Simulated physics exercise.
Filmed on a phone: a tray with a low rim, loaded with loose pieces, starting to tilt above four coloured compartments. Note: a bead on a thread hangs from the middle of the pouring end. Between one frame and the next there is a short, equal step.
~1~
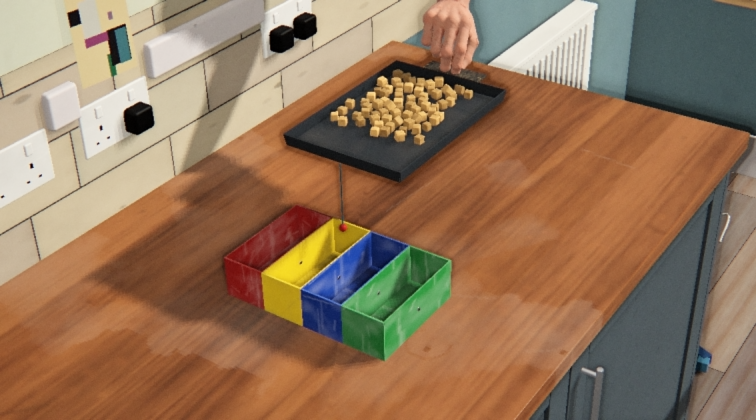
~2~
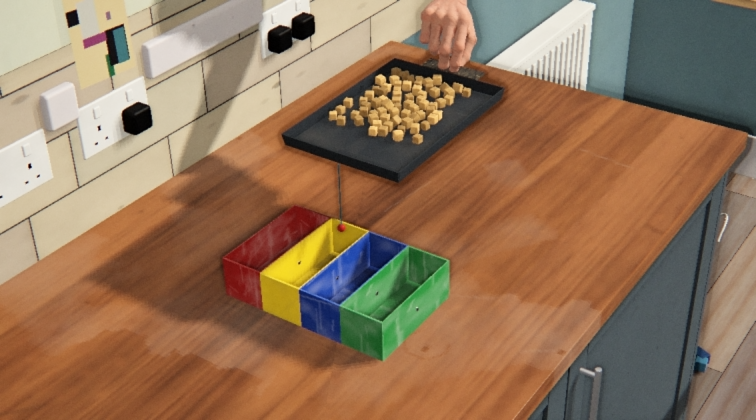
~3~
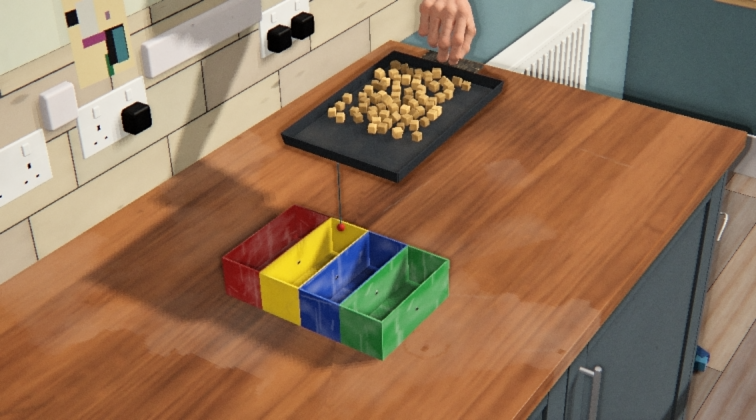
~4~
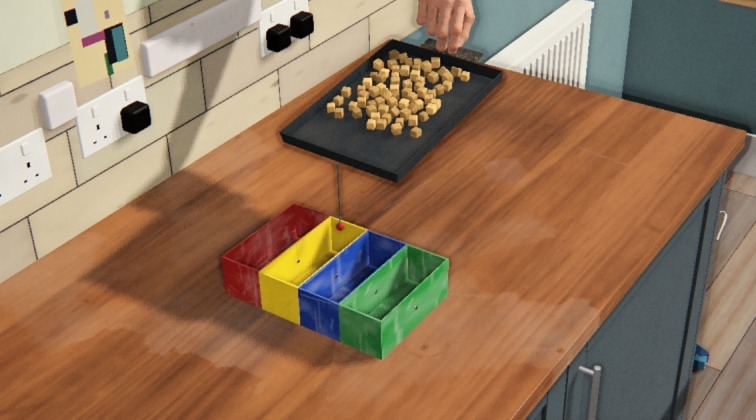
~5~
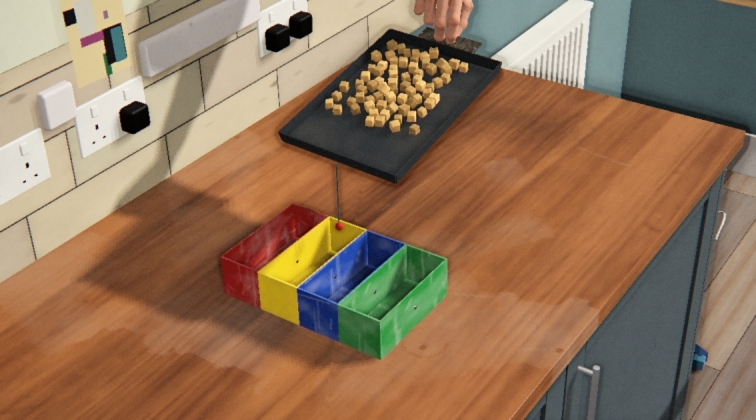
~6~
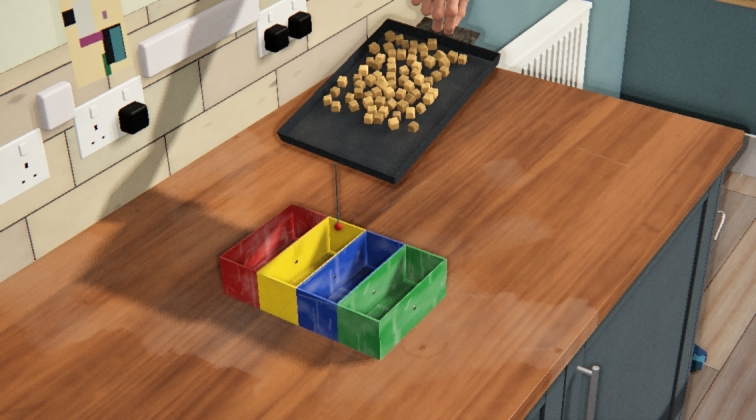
A hand slowly tilts a dark tray of small wooden cubes above four coloured compartments.
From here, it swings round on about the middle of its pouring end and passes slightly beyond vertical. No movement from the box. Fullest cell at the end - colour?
Blue.
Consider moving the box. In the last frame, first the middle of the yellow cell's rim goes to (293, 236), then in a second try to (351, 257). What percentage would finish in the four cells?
80 %, 90 %.
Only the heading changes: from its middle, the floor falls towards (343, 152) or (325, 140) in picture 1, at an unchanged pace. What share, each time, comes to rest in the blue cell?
Lab note: Try one about 10 %, try two 0 %.
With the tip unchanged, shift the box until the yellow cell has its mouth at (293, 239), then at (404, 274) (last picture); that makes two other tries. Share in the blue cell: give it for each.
First position: Some 30 %; second position: Some 0 %.
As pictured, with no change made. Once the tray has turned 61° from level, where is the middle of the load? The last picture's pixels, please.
I'd mark it close to (358, 148).
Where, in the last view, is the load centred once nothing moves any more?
About pixel (345, 308).
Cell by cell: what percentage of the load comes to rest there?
Red cell: 0 per cent; yellow cell: 30 per cent; blue cell: 40 per cent; green cell: 20 per cent.
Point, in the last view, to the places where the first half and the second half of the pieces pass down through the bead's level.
The opening part goes through (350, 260); what follows goes through (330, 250).
Soon after the last picture, tray tipped steeply; nearly all on the tray; a small part falling or outside the box.
A little later, tray tipped past a quarter turn; most on the tray; a small part in the blue cell; a small part in the green cell; a stray few in the yellow cell; a stray few in the red cell; a stray few falling or outside the box.
Later still, tray tipped past a quarter turn; about half in the blue cell; about a quarter in the yellow cell; about a quarter in the green cell; a small part in the red cell; a small part falling or outside the box.
At rest, tray tipped past a quarter turn; about half in the blue cell; about a quarter in the yellow cell; about a quarter in the green cell; a small part in the red cell; a small part outside the box.
